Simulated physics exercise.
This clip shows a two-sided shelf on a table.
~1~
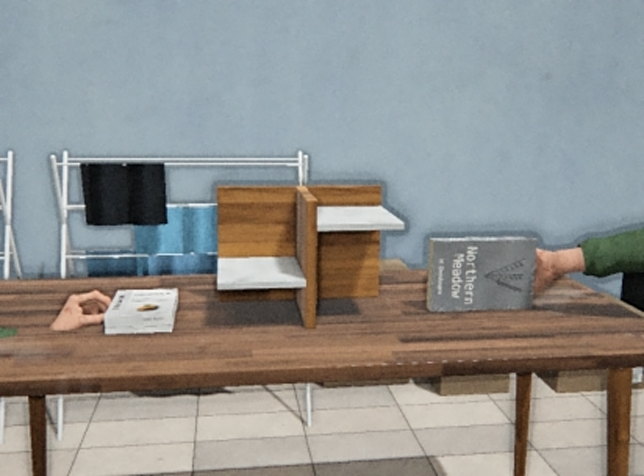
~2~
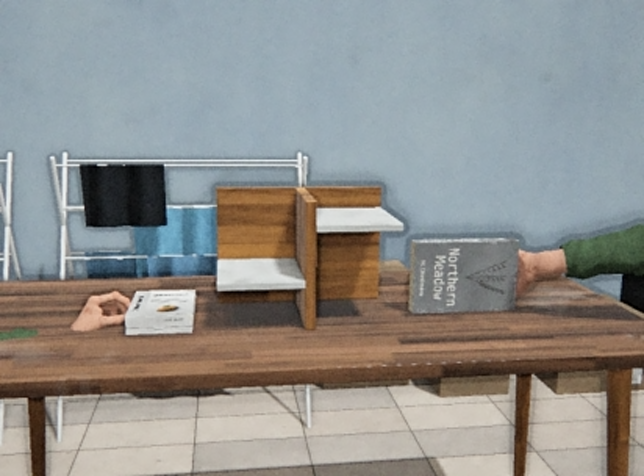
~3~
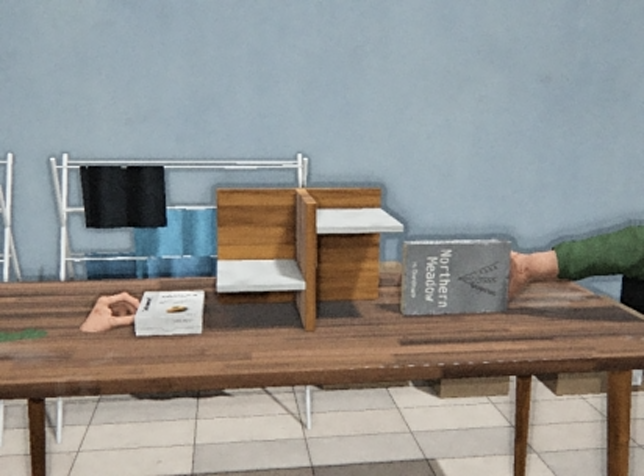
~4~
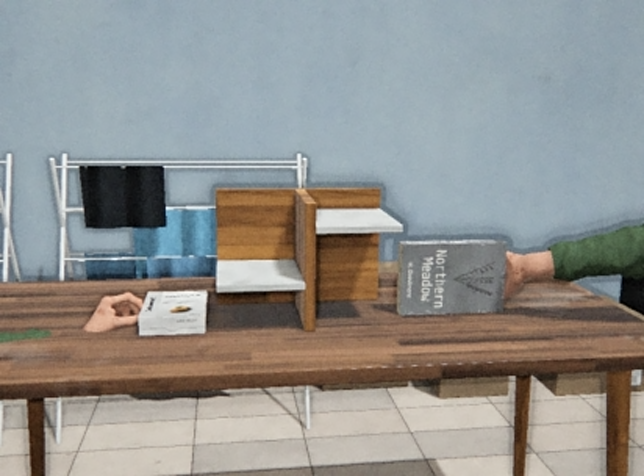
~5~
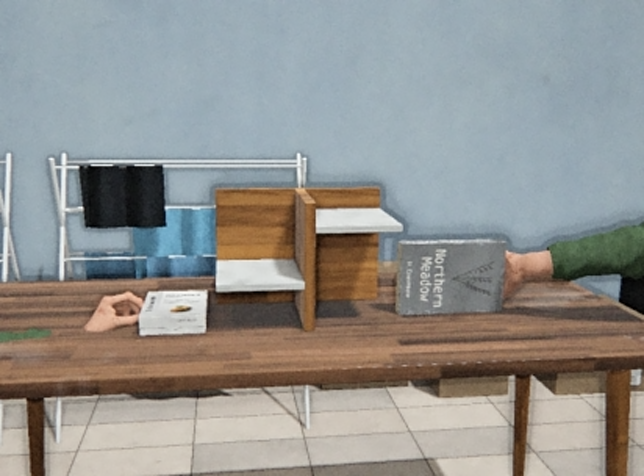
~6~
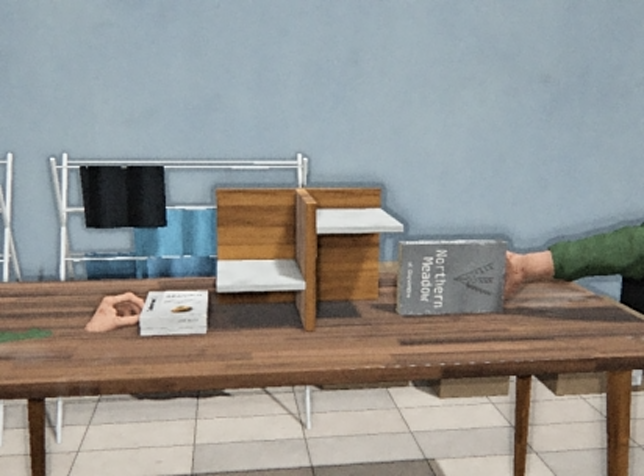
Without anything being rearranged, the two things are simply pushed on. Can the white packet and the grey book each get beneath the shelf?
Per item - white packet: Yes, it gets beneath; grey book: Yes, it gets beneath.
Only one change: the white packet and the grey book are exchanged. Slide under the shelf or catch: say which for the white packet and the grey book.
The white packet passes beneath, while the grey book snags.
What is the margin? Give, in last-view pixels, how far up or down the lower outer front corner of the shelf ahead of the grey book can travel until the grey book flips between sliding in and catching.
Move it 20 pixels downward and it flips.
Then, 0.38 s past the last view, white packet sliding up to the opening near (202, 311); grey book sliding up to the opening near (429, 278).
Then, 0.66 s past the last view, white packet part of the way in near (232, 310); grey book part of the way in near (400, 278).
Finally, the white packet clears the shelf, near (255, 309); the grey book clears the shelf, near (367, 279).
